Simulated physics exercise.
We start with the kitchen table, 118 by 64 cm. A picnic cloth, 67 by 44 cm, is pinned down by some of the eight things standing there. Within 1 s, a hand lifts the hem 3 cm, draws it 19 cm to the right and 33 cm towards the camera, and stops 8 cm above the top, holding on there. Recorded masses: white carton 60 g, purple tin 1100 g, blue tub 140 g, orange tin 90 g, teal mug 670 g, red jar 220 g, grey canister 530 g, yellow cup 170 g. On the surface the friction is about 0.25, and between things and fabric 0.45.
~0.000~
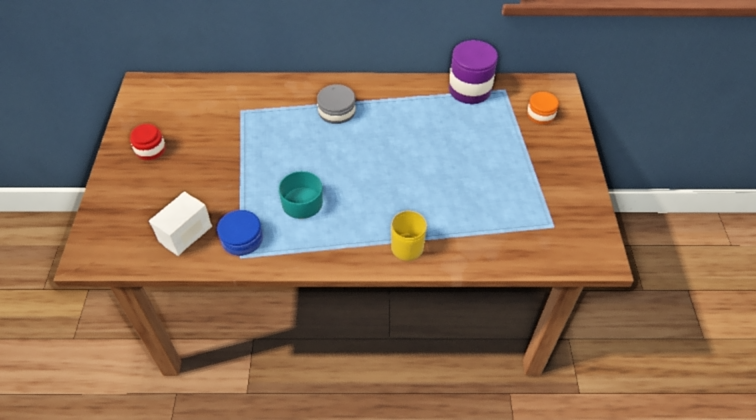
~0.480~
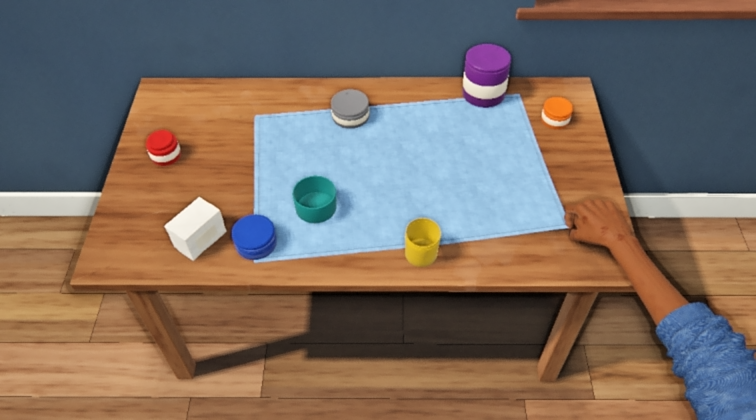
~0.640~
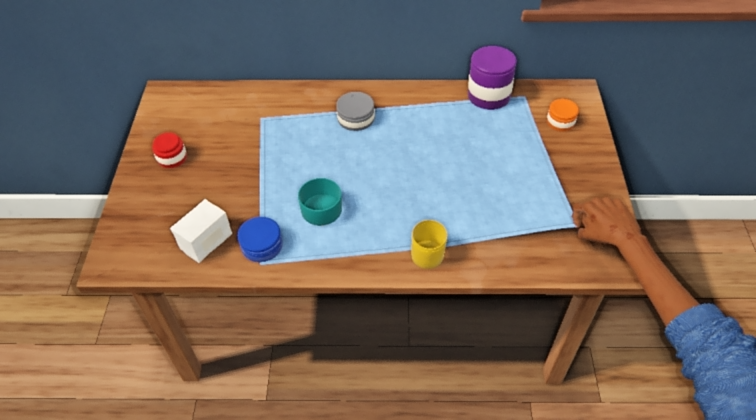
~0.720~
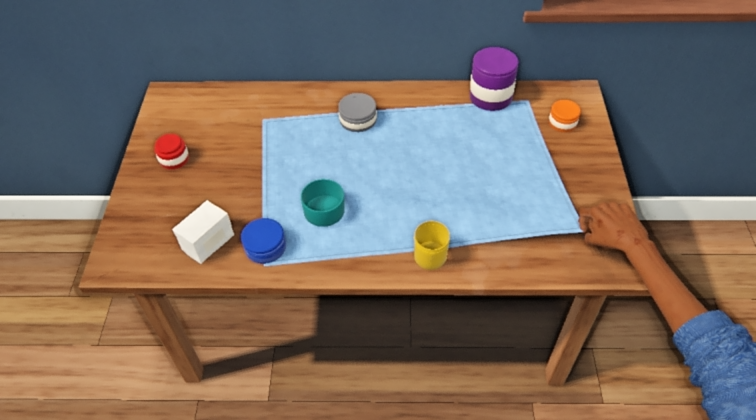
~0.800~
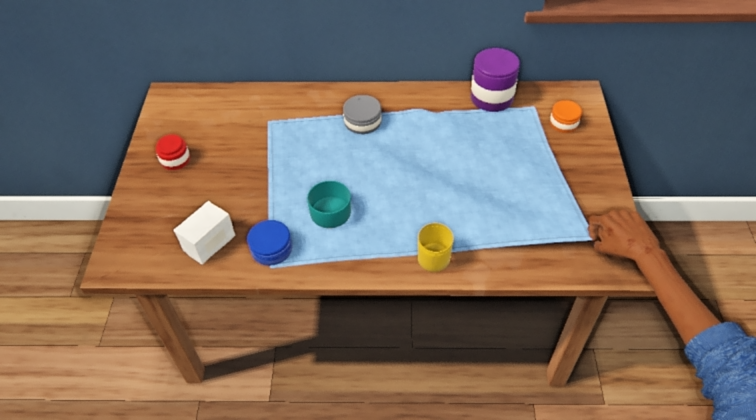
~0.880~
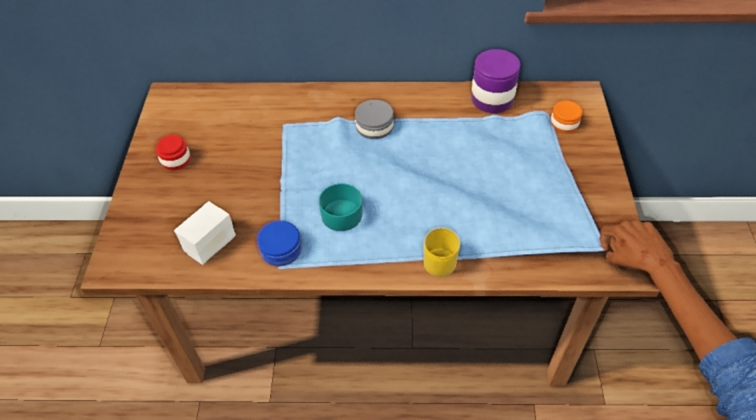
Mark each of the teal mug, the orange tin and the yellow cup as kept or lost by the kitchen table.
Teal mug: Kept; orange tin: Kept; yellow cup: Lost.
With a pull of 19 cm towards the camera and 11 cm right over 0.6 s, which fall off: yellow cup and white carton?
So the yellow cup comes down, and the white carton does not fall.
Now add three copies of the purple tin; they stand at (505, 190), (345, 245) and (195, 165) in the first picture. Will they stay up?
In order: Comes off; comes off; holds on.
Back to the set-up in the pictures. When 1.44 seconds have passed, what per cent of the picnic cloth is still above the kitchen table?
Near 65 in a hundred.
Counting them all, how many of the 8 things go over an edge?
Counted result: 1.
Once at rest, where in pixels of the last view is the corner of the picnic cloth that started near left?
Around (371, 296).
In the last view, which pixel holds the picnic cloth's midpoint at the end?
Midpoint, last view: Approx. (551, 242).
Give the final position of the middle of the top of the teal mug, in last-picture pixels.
It comes to rest close to (454, 246).
After 1.1 s, 100 % of the picnic cloth is still over the top; teal mug 11 cm off its start, yellow cup 10 cm off its start, grey canister 15 cm off its start.
After 1.2 s, 85 % of the picnic cloth is still over the top; yellow cup over the edge, teal mug 19 cm off its start, grey canister 26 cm off its start.
After 1.4 s, 65 % of the picnic cloth is still over the top; yellow cup over the edge, teal mug 28 cm off its start at (443, 239), grey canister 37 cm off its start at (495, 165).
After 1.6 s, 60 % of the picnic cloth is still over the top; yellow cup over the edge, teal mug 30 cm off its start, grey canister 40 cm off its start.
After 3.2 s, 60 % of the picnic cloth is still over the top; yellow cup over the edge, teal mug 30 cm off its start at (454, 246), orange tin 0 cm off its start at (569, 110), grey canister 40 cm off its start at (511, 170).
